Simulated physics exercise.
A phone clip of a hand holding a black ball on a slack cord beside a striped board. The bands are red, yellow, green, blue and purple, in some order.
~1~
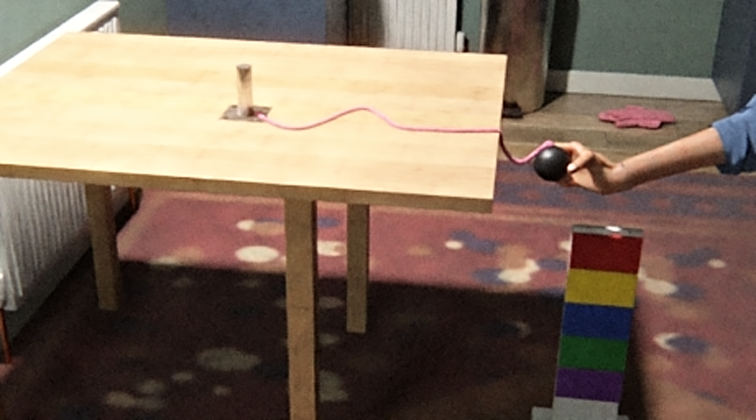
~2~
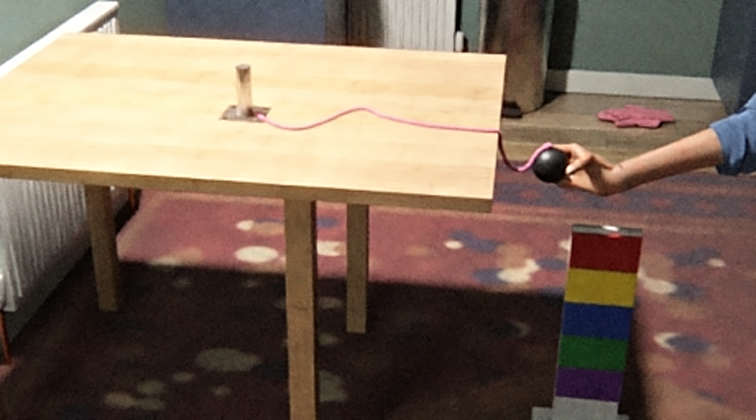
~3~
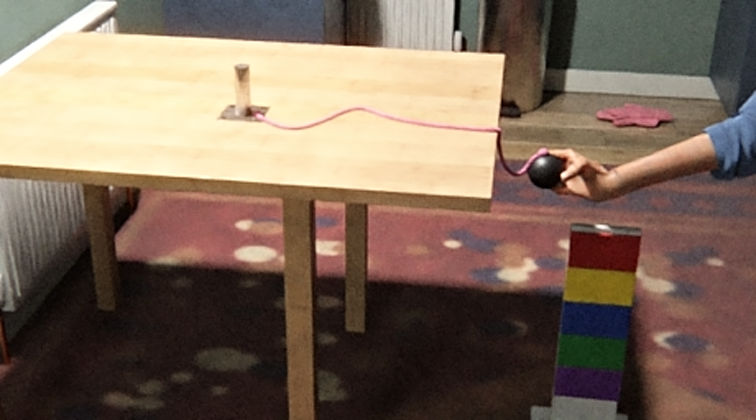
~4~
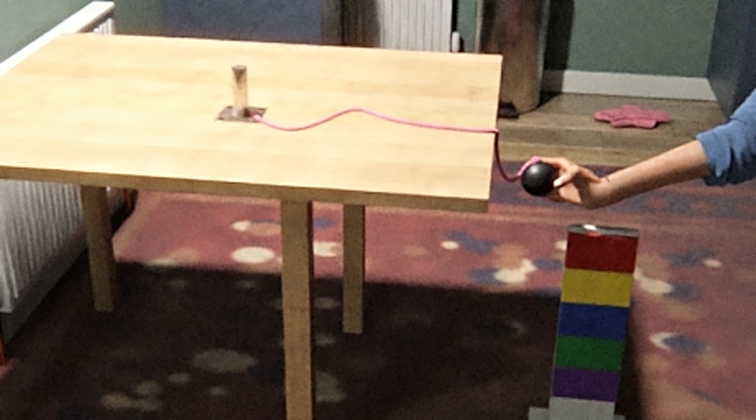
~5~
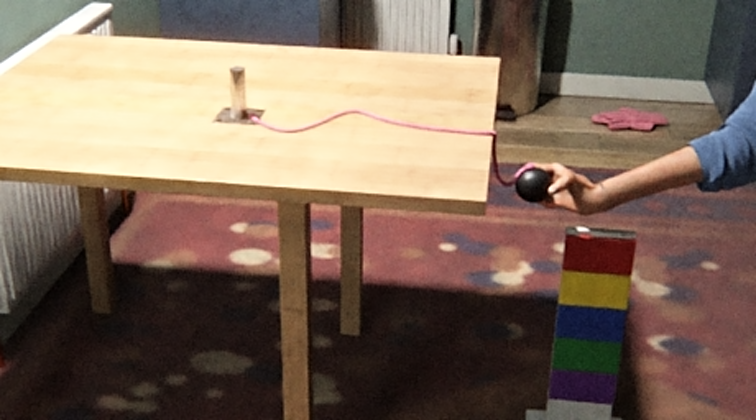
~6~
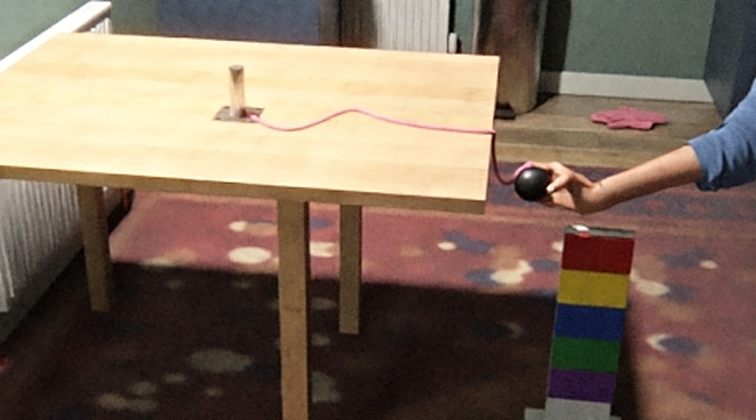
The video shows a hand holding a black ball on a slack pink cord beside a wooden table, near a board with coloured stripes, as the hand moves the ball slightly down and to the left.
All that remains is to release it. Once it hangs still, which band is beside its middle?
The yellow one.
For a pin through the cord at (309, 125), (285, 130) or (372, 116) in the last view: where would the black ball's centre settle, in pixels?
Try by try, around (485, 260), (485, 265) and (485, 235).
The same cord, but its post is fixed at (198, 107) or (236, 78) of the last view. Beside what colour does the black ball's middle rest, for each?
In that order: Red; red.
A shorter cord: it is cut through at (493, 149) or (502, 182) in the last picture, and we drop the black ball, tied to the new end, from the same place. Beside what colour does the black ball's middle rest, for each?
Try by try: None, it hangs higher; red.
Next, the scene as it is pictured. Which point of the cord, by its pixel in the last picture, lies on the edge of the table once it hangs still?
That spot is around (439, 129).
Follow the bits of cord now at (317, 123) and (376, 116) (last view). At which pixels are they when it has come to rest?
About (342, 119), and the other about (424, 123).
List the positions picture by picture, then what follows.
In the first picture, black ball (552, 164); red (606, 254); yellow (601, 289); blue (597, 322); green (593, 355); purple (589, 386).
In the second picture, black ball (551, 165); cord through (276, 125) (332, 118) (381, 115) (444, 127) (502, 150).
In the third picture, black ball (546, 171).
In the fourth picture, black ball (539, 179); cord through (272, 126) (328, 119) (380, 116) (442, 128) (497, 151).
In the fifth picture, black ball (533, 185).
In the sixth picture, black ball (532, 184); cord through (269, 126) (325, 119) (376, 116) (439, 129) (493, 152).
Soon after, ball near (465, 273); level with yellow.
After that, ball near (498, 276); level with yellow.
In the end, ball near (486, 277); level with yellow. The cord holds its middle at yellow.
